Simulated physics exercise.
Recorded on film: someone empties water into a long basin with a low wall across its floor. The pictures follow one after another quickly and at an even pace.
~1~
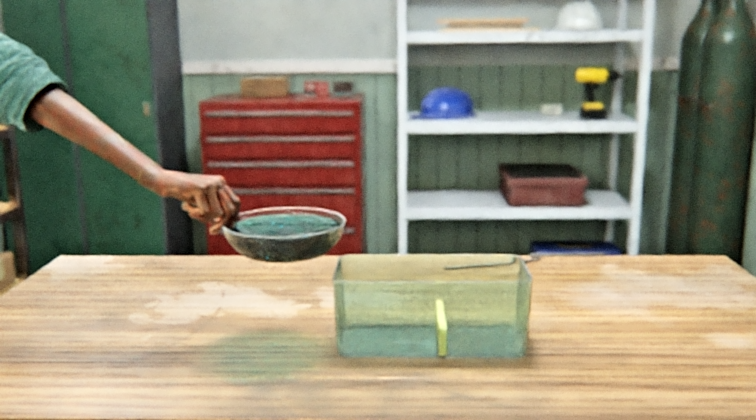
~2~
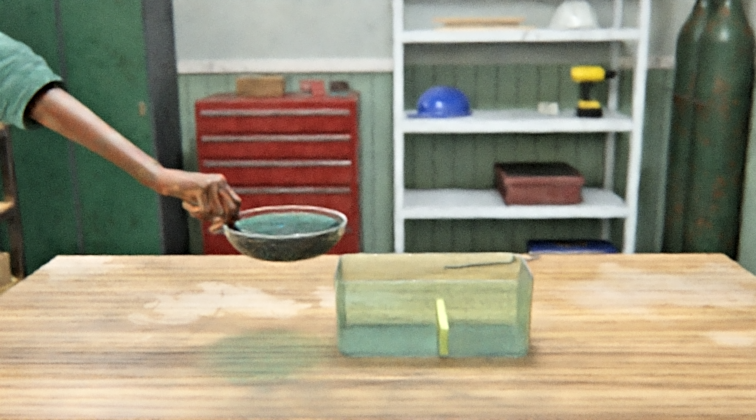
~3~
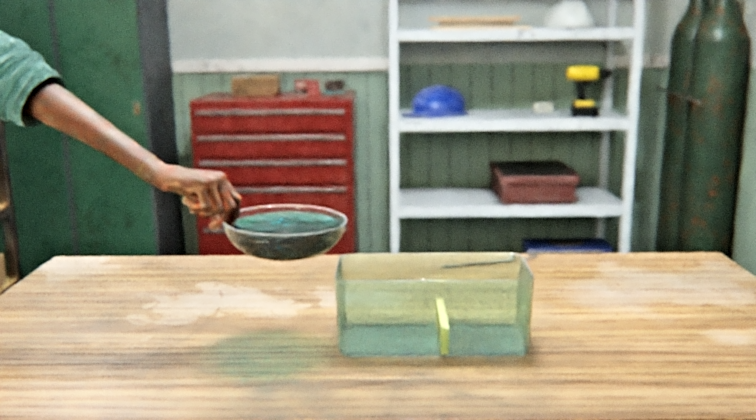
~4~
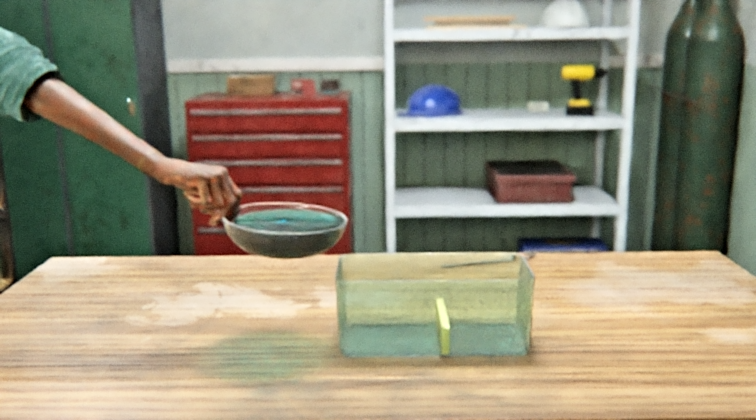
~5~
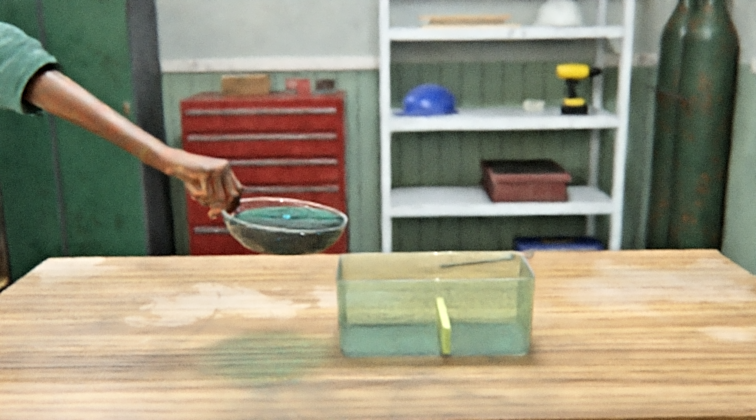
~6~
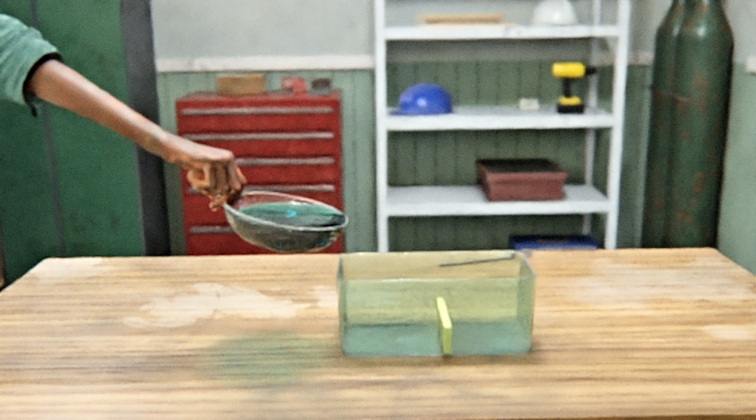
In a workshop, a hand slowly tilts a bowl of water rightward above a clear basin.
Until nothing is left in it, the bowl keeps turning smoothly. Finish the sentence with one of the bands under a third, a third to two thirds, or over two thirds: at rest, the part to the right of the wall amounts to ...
At rest, the part to the right of the wall amounts to under a third.
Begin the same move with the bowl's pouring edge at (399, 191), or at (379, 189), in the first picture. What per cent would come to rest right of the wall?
In turn 75 and 65 in a hundred.
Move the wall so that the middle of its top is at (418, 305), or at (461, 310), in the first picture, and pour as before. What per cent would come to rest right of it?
About 20 per cent on the first try, and 5 per cent on the second.
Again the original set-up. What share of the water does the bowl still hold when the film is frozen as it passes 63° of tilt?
25 %.
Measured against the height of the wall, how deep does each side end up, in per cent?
On the left it is 80 per cent, on the right 20.
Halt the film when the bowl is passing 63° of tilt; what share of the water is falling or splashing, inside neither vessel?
Airborne fraction: Approx. 40 %.
A moment on, the bowl is tipped part way and 23 per cent is still to pour, 34 is left of the wall and 1 right of it.
Next, the bowl is tipped on its side and 0 per cent is still to pour, 83 is left of the wall and 9 right of it.
Then the bowl is tipped right over and 0 per cent is still to pour, 80 is left of the wall and 13 right of it.
Later the bowl is tipped right over and 0 per cent is still to pour, 80 is left of the wall and 13 right of it.
In the end 80 per cent lies left of the wall, 13 right of it and 7 outside.
